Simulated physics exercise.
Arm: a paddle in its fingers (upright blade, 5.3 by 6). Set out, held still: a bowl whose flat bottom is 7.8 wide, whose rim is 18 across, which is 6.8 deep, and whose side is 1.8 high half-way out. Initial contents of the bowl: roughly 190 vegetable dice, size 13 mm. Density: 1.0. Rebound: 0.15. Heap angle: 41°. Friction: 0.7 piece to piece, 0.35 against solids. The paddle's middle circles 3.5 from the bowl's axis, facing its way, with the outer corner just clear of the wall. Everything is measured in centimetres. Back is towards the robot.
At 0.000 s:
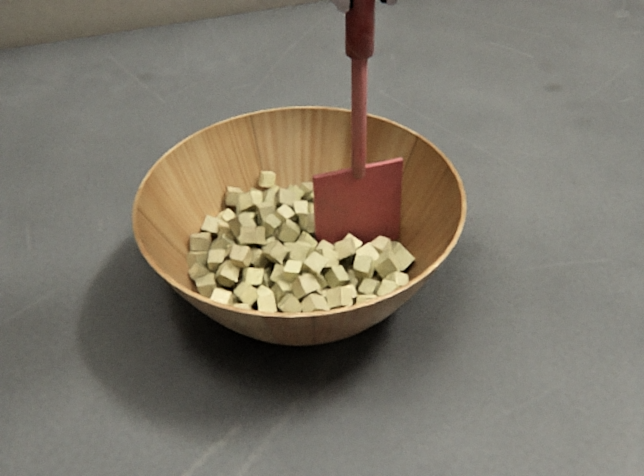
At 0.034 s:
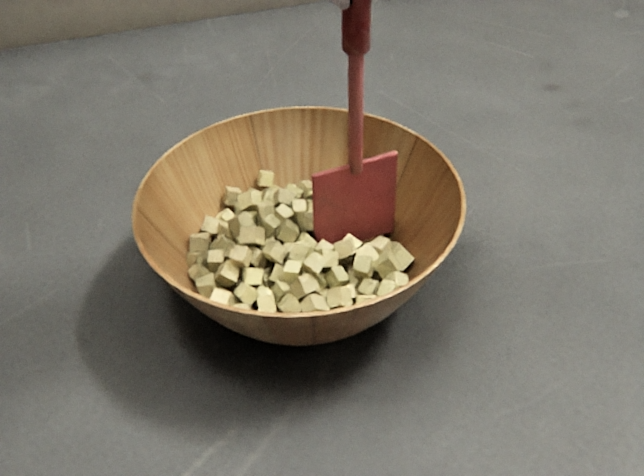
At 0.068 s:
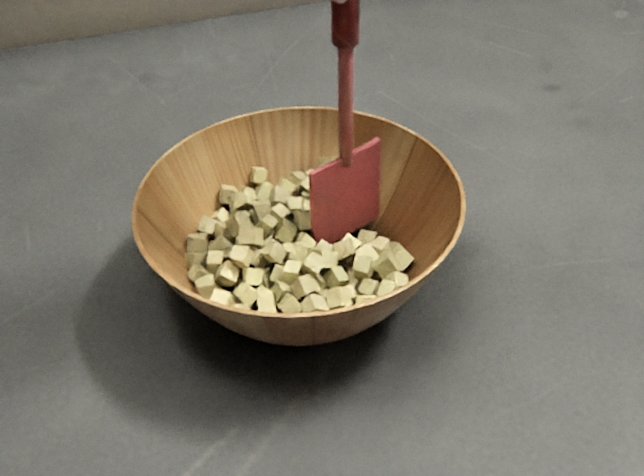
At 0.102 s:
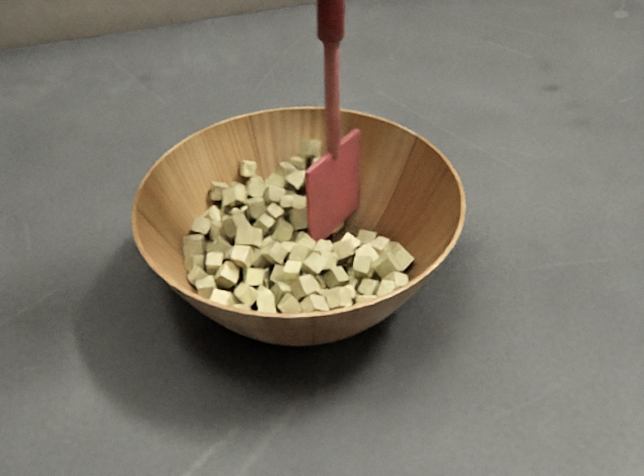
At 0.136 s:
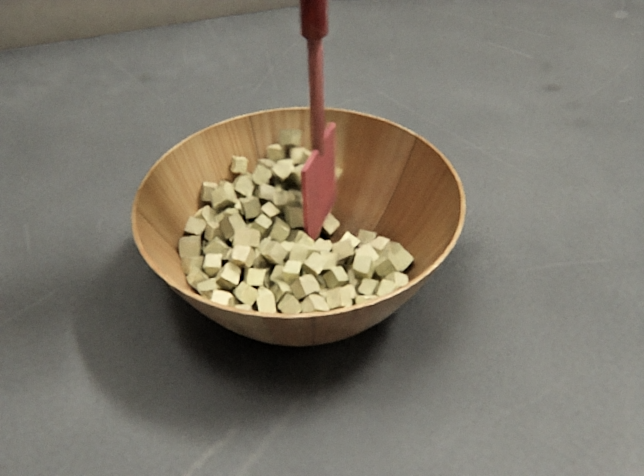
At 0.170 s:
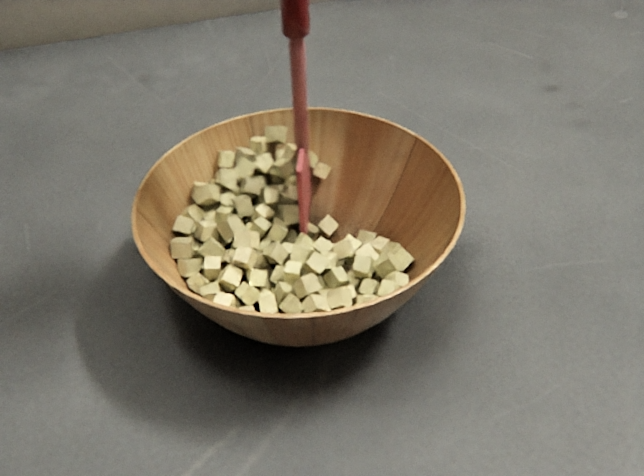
On a grey surface, a wooden bowl holds a heap of pale green vegetable cubes, with a red paddle standing upright among them at the right. The paddle sweeps leftward along the back of the bowl, turning until its blade is edge-on and pushing cubes up into a pile at the back left.
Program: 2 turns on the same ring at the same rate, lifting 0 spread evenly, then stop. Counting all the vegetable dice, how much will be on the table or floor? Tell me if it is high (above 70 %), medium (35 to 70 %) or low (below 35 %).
It is low, below 35 %.
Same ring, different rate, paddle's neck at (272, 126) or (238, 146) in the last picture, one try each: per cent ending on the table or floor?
So, roughly 35 percent the first time and 45 percent the second.
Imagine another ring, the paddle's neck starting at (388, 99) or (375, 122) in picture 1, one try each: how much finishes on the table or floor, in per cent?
Roughly 5 % and 20 %.
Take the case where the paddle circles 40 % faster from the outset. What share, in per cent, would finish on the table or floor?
Estimate: Near 35 in a hundred.
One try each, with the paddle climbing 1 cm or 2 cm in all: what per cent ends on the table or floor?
Estimates: 15 % then 10 %.
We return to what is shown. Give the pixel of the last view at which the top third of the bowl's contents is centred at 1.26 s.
Around (309, 281).
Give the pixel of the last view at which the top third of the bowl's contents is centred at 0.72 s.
About (392, 189) in the last picture.
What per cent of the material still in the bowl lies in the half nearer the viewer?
25 %.
By 0.72 s, 326° round, highest piece 8 above the table; 181 in the bowl, 7 on the table or floor, 2 in flight or on the tool.
By 1.26 s, 223° round, highest piece 9 above the table; 166 in the bowl, 23 on the table or floor, 1 in flight or on the tool.
By 1.74 s, 0° round, highest piece 8 above the table; 156 in the bowl, 34 on the table or floor.
By 2.44 s, 0° round, highest piece 8 above the table; 156 in the bowl, 34 on the table or floor.
Final count, 156 in the bowl, 34 on the table or floor. That is 18 % on the table or floor.
